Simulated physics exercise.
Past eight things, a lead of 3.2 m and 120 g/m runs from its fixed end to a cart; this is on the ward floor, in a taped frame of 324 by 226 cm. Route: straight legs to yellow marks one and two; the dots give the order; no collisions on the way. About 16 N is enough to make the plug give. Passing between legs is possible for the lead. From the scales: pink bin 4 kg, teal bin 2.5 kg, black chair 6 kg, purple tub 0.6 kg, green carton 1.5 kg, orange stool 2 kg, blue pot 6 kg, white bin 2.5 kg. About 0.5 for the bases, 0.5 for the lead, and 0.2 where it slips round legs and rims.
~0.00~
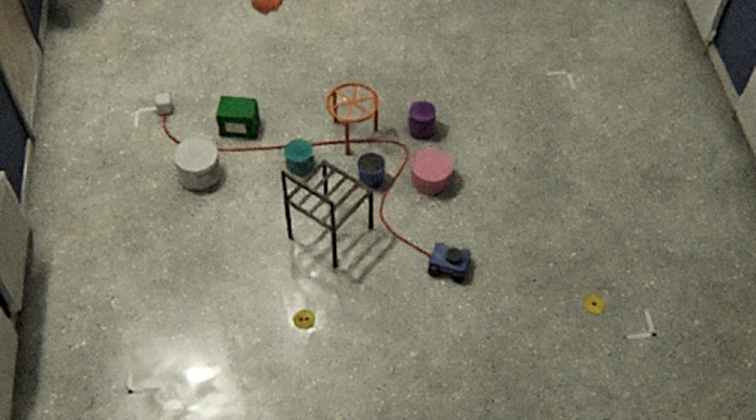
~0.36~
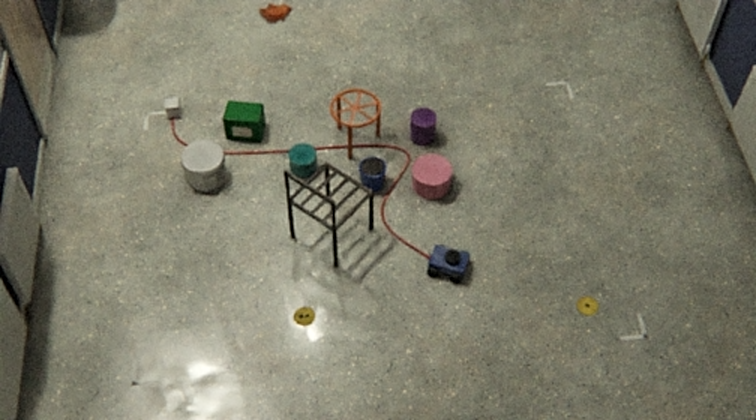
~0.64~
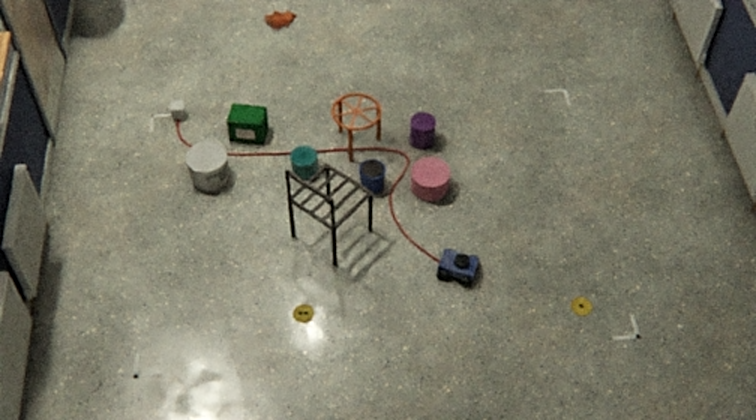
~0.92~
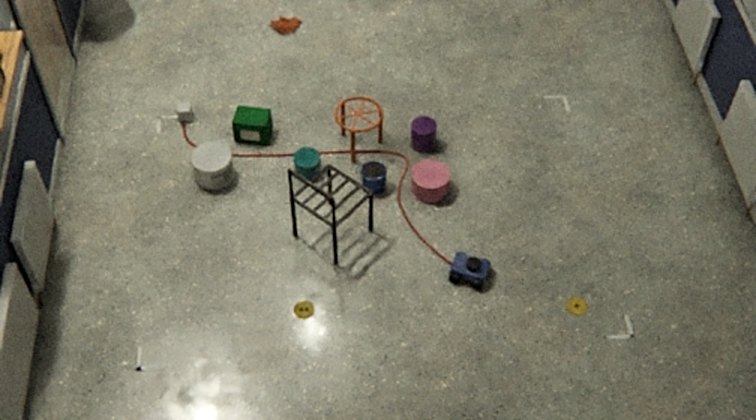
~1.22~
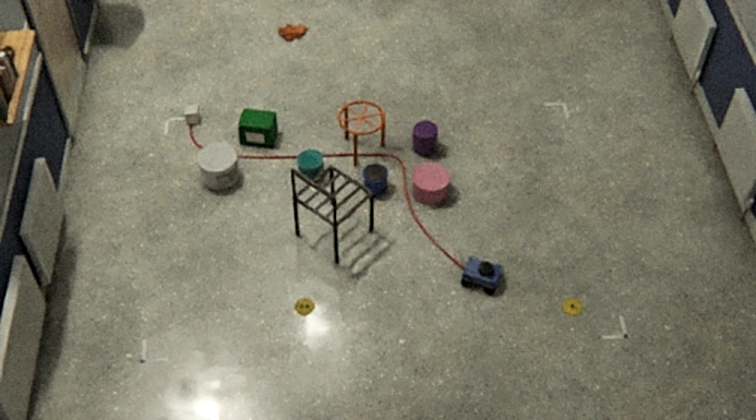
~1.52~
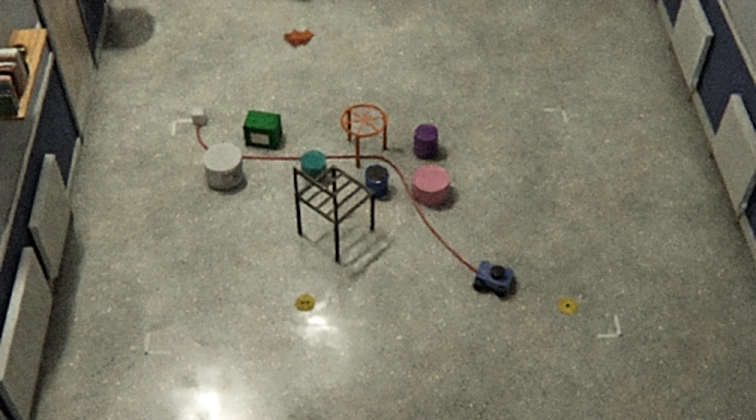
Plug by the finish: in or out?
Out.
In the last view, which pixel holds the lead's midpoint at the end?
I'd say roughly (430, 212) in the last picture.
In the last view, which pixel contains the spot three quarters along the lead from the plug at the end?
Around (412, 276).
At 3.3 s, cart at (563, 305), plug out; nothing else has moved.
At 5.1 s, cart at (473, 304), plug out; nothing else has moved.
At 6.9 s, cart at (383, 303), plug out; nothing else has moved.
At 8.7 s, cart at (306, 302), plug out; nothing else has moved.
At 9.1 s, cart at (306, 302), plug out; nothing else has moved.
